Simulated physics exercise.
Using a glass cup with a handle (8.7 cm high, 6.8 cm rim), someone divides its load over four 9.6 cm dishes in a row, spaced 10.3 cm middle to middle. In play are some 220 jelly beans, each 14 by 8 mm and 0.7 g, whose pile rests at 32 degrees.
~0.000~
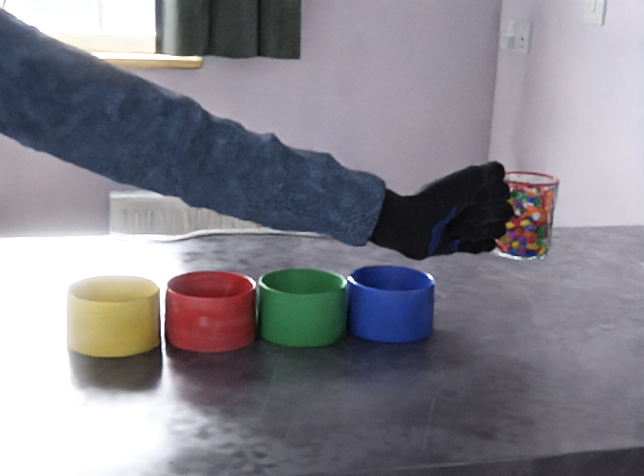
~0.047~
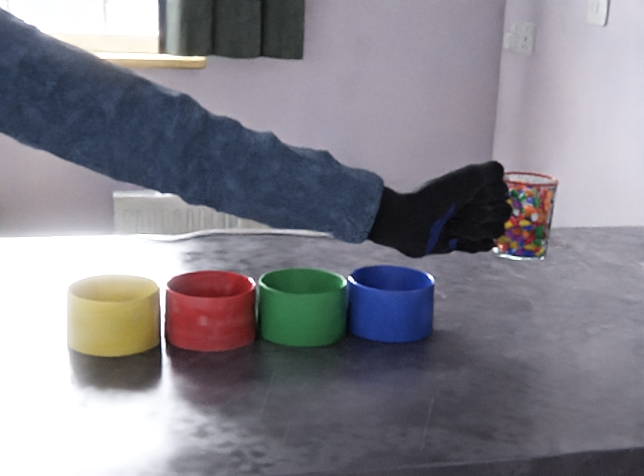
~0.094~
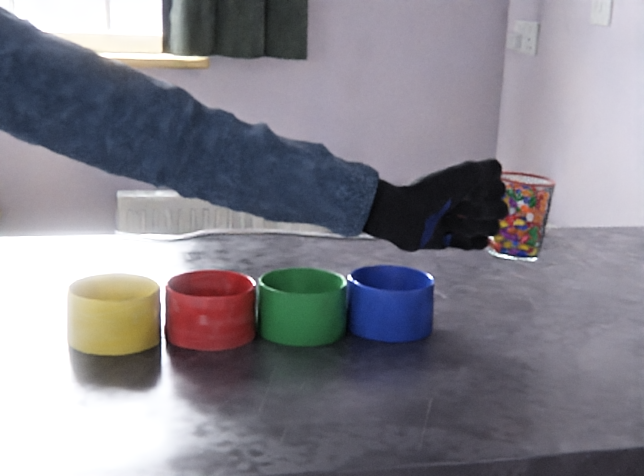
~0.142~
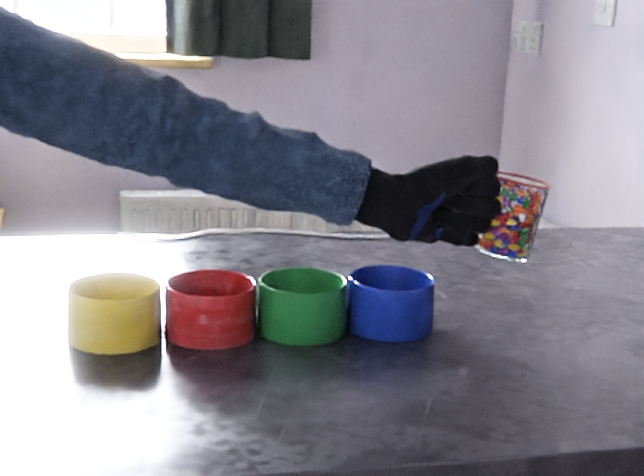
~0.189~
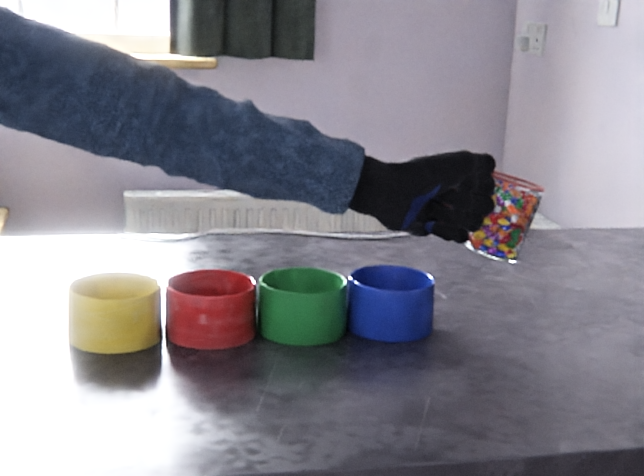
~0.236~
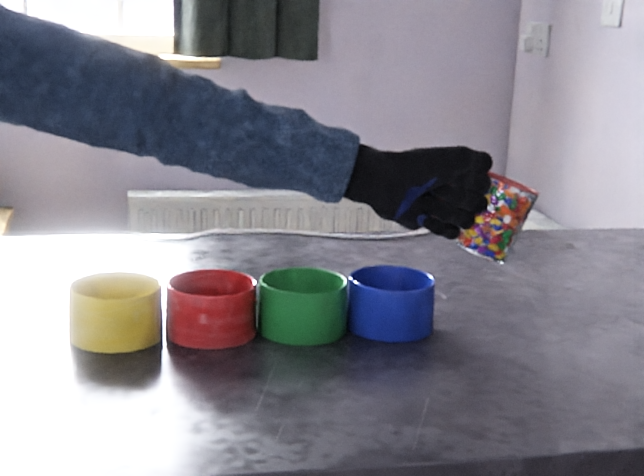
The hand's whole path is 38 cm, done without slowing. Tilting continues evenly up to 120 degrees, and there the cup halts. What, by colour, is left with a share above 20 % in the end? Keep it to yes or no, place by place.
Place by place: Red dish no, blue dish yes, green dish yes, yellow dish no, counter no.
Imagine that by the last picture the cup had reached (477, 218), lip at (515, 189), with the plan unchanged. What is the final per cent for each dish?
In the end red holds 90, blue holds 0, green holds 0, yellow holds 0.
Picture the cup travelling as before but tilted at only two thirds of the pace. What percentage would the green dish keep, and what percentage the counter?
Then the green dish would get 40 and the counter 10.
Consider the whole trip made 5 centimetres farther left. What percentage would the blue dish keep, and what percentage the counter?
Then I'd expect blue at 10 and the counter at 10.
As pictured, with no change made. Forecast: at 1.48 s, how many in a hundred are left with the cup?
Around 0 per cent of the load.
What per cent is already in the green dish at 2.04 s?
Estimate: Near 35 %.
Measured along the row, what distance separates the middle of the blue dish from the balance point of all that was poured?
4 cm or so, leftwards.
After 0.98 s, tilt 103 degrees; cup holds 90 %, blue 10 %.
After 1.48 s, tilt 120 degrees; cup holds 0 %, blue 50 %, green 35 %.
After 2.04 s, tilt 120 degrees; cup holds 0 %, blue 50 %, green 35 %.
In the end, at 2.3 s, red 0 %, blue 50 %, green 35 %, yellow 0 %, counter 10 %.
